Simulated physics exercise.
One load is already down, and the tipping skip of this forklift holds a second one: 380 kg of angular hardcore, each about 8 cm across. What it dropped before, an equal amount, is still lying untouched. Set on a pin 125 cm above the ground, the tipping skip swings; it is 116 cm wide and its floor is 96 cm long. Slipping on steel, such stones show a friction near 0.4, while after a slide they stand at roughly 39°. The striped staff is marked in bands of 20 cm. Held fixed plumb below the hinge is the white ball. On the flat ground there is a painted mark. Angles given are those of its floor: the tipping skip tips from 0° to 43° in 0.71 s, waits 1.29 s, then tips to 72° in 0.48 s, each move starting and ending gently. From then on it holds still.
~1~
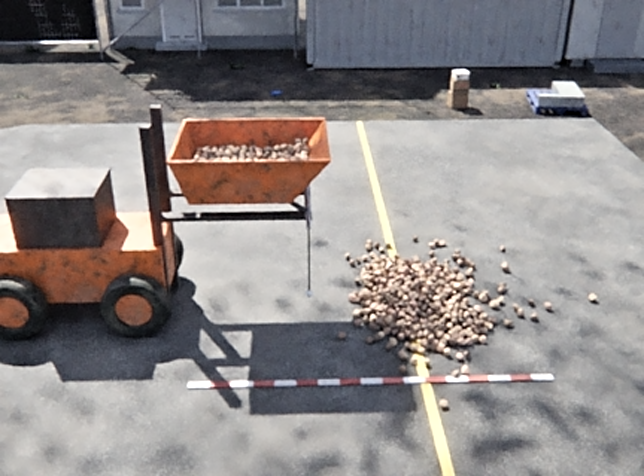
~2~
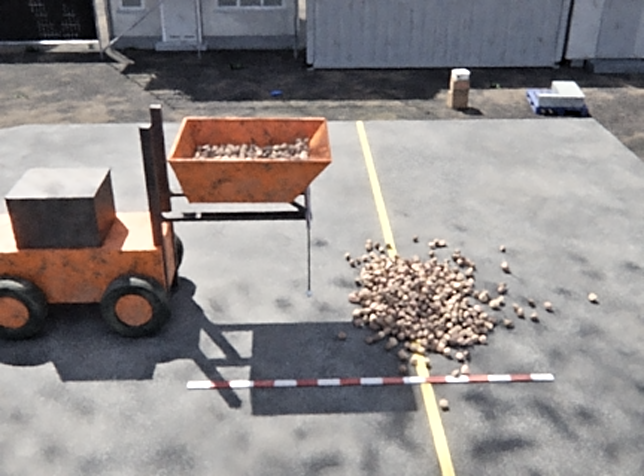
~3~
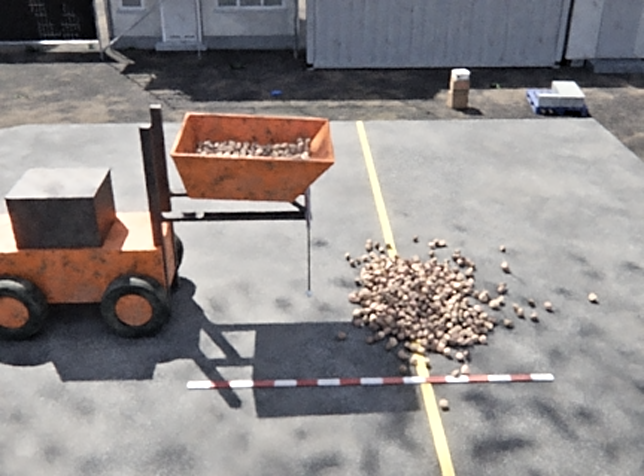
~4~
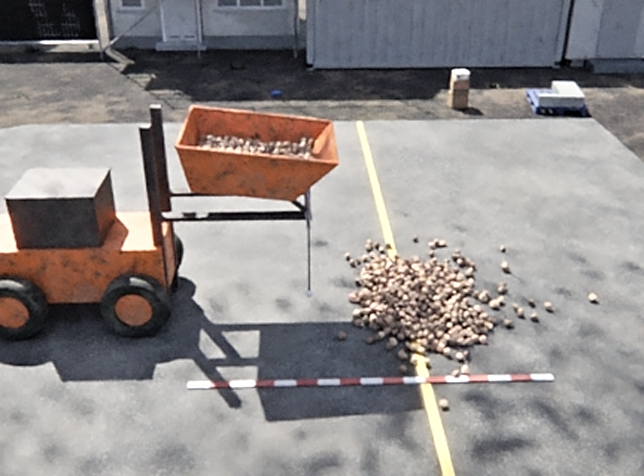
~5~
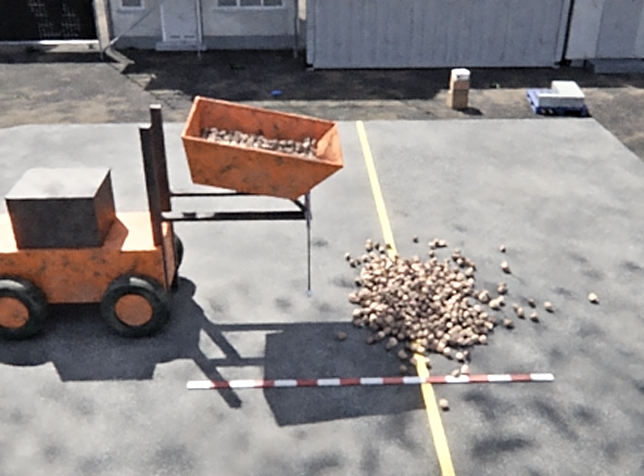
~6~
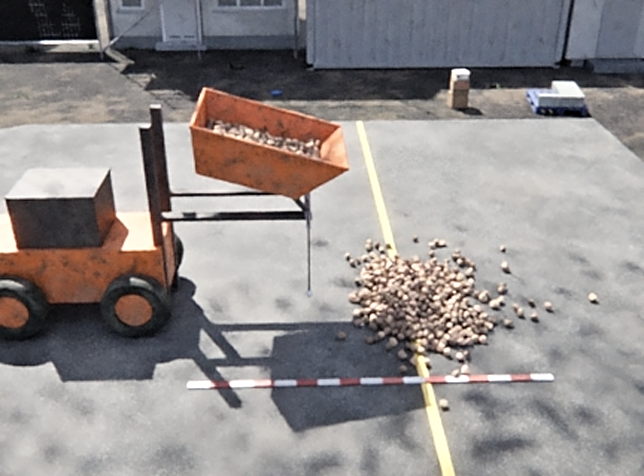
In the video, an orange vehicle holds a raised skip loaded with small brownish lumps beside a pile of similar lumps lying across a yellow line, and the skip gradually tilts, its left end rising and its right end lowering slightly.
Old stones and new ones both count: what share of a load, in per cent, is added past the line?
I would say about 61 percent.
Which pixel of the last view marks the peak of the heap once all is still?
The heap should peak at about (398, 269).
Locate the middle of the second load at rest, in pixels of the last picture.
In the last view, about pixel (414, 287).
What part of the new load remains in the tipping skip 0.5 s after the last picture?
Roughly 100 per cent remains inside.
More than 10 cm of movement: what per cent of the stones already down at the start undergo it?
The answer is about 5 per cent.
Then, 0.2 s after the last picture the floor is at 36°; in per cent of one load, 100 in the tipping skip, 43 short of the line, 57 past the line; the foremost stones are at (529, 288).
Then, 0.5 s after the last picture the floor is at 43°; in per cent of one load, 100 in the tipping skip, 43 short of the line, 57 past the line; the foremost stones are at (529, 288).
Then, 2.6 s after the last picture the floor is at 72°; in per cent of one load, 62 in the tipping skip, 70 short of the line, 68 past the line; the foremost stones are at (529, 288).
Then, 5.3 s after the last picture the floor is at 72°; in per cent of one load, 0 in the tipping skip, 82 short of the line, 118 past the line; the foremost stones are at (543, 299). Net gain past the line, 61.
